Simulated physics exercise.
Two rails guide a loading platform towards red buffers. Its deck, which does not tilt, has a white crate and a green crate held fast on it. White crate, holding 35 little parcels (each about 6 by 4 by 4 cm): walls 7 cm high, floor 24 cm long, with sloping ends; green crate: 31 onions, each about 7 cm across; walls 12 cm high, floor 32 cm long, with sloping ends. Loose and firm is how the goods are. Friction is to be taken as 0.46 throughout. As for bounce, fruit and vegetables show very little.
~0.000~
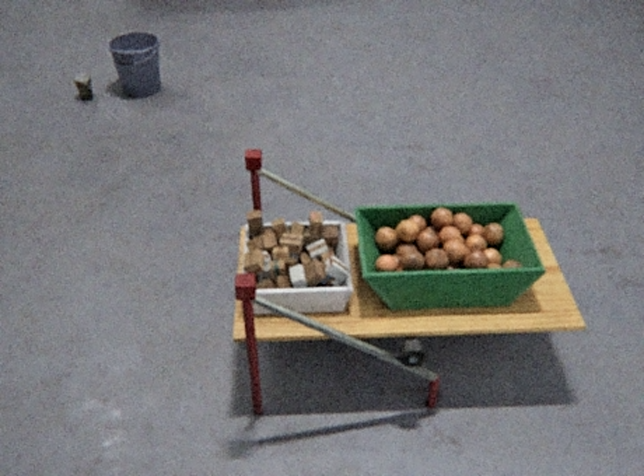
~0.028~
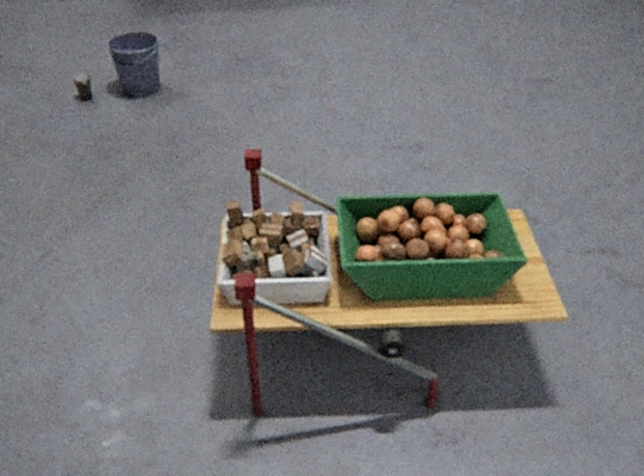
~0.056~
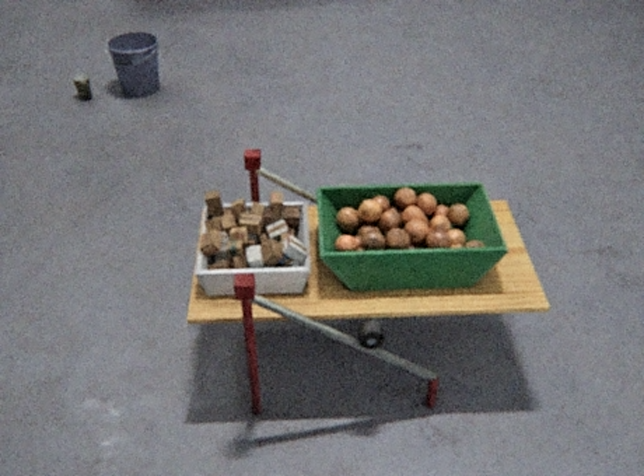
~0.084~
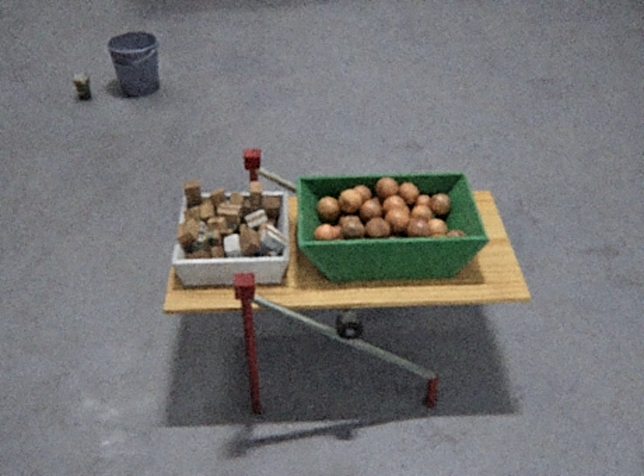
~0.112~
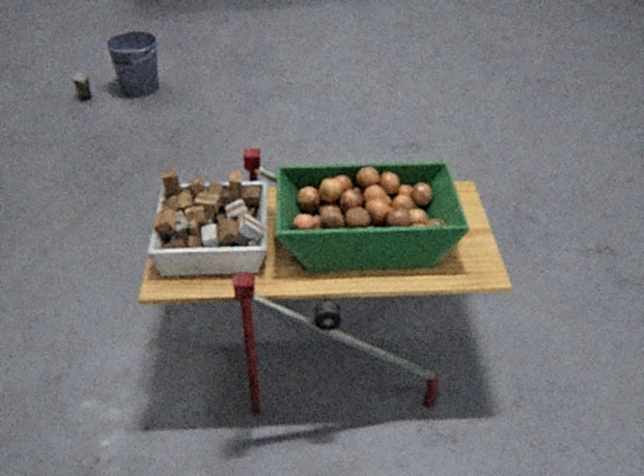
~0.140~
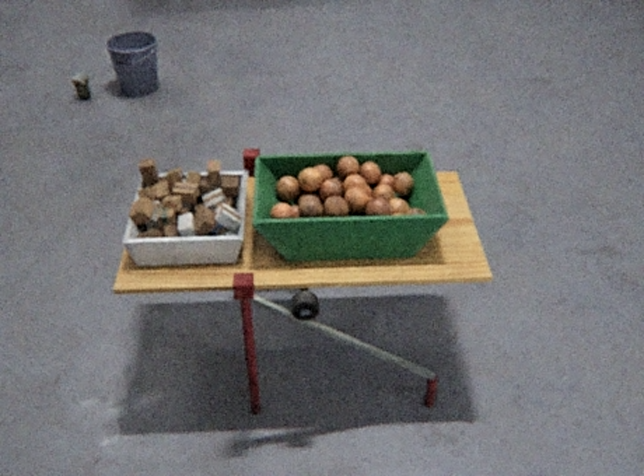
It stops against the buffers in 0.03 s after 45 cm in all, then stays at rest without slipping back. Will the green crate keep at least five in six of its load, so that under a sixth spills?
No, over a sixth spills.
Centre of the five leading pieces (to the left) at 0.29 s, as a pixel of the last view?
Close to (65, 145) in the last view.
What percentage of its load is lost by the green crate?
I'd say close to 50 per cent, give or take.
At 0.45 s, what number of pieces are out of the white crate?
Roughly, out by then: White crate 16.
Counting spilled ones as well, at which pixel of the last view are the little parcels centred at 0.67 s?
Near (100, 206).
After 0.17 s, braking begins.
After 0.29 s, 5 of 35 out of the white crate and 2 of 31 out of the green crate.
After 0.45 s, 15 of 35 out of the white crate and 12 of 31 out of the green crate.
After 0.67 s, 19 of 35 out of the white crate and 15 of 31 out of the green crate.
Outcome (at 1.22 s), 19 of 35 out of the white crate and 15 of 31 out of the green crate. Asked share, 15 of 31, 48 per cent.
